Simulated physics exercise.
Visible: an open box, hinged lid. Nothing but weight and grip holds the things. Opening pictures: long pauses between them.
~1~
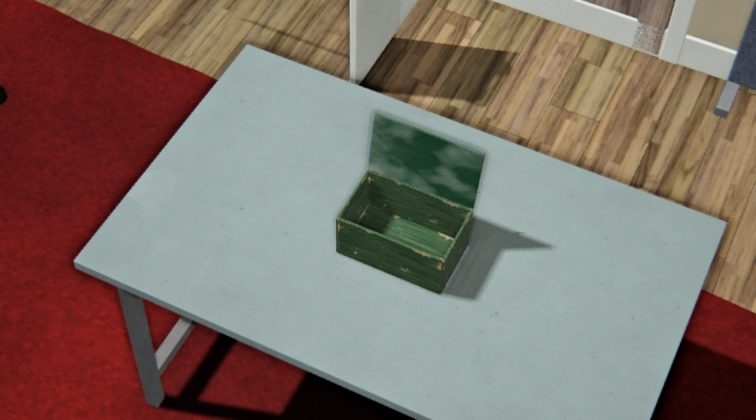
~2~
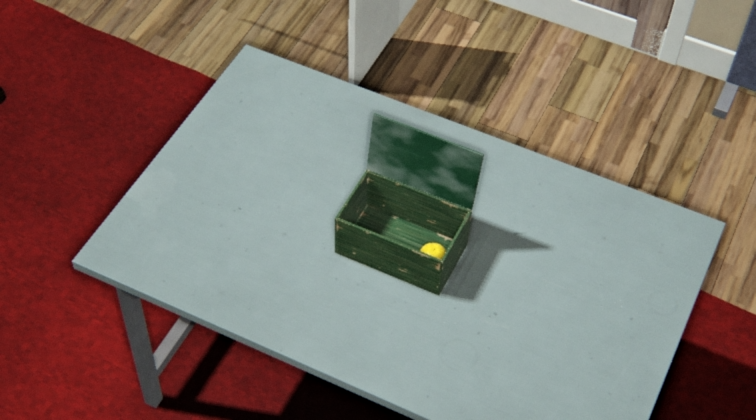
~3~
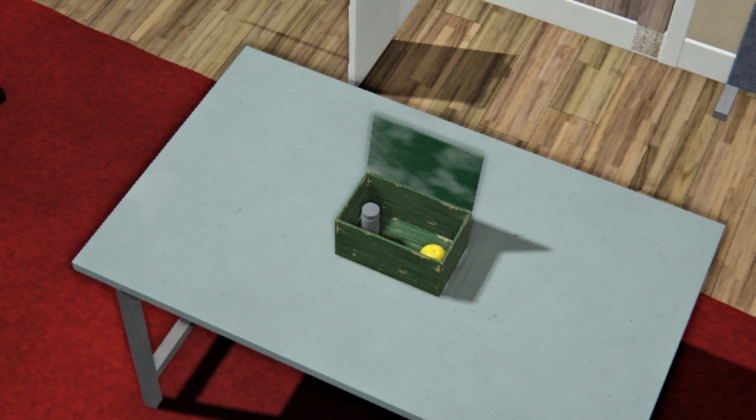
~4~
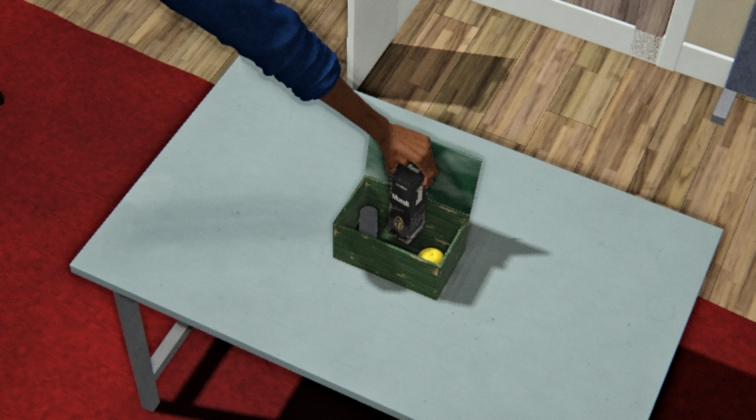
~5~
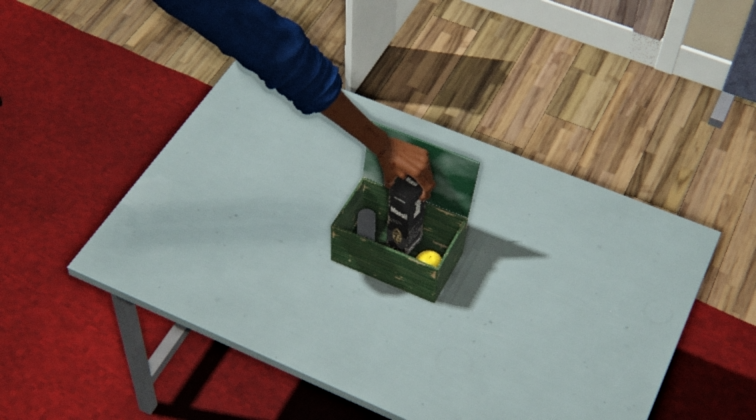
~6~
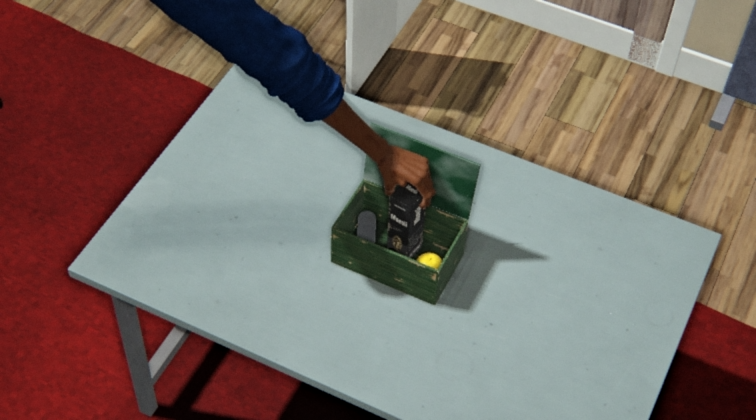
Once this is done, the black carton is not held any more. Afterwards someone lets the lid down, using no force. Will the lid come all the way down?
My guess is the lid stays open.
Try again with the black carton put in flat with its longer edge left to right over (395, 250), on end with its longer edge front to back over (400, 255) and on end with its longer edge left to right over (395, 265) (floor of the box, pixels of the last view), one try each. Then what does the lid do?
With the first placement it closes properly, with the second it doesn't close, and with the third it doesn't close.
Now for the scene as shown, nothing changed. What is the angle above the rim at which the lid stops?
Close to 35 degrees.
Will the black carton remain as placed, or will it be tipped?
Looking at the last picture, the black carton sits at an angle.
Then, 1.20 s later than the last frame, lid starting down.
Then, 2.10 s later than the last frame, lid 68° above the rim; black carton tilted by 6° near (404, 224).
Then, 2.50 s later than the last frame, lid 47° above the rim; black carton tilted by 20° near (397, 231).
Then, 3.30 s later than the last frame, lid 35° above the rim; black carton tilted by 32° near (392, 235).
When it is over, lid 35° above the rim; moved from the start, black carton; the other 2 as before. End places, in pixels of the last picture, black carton near (392, 235).
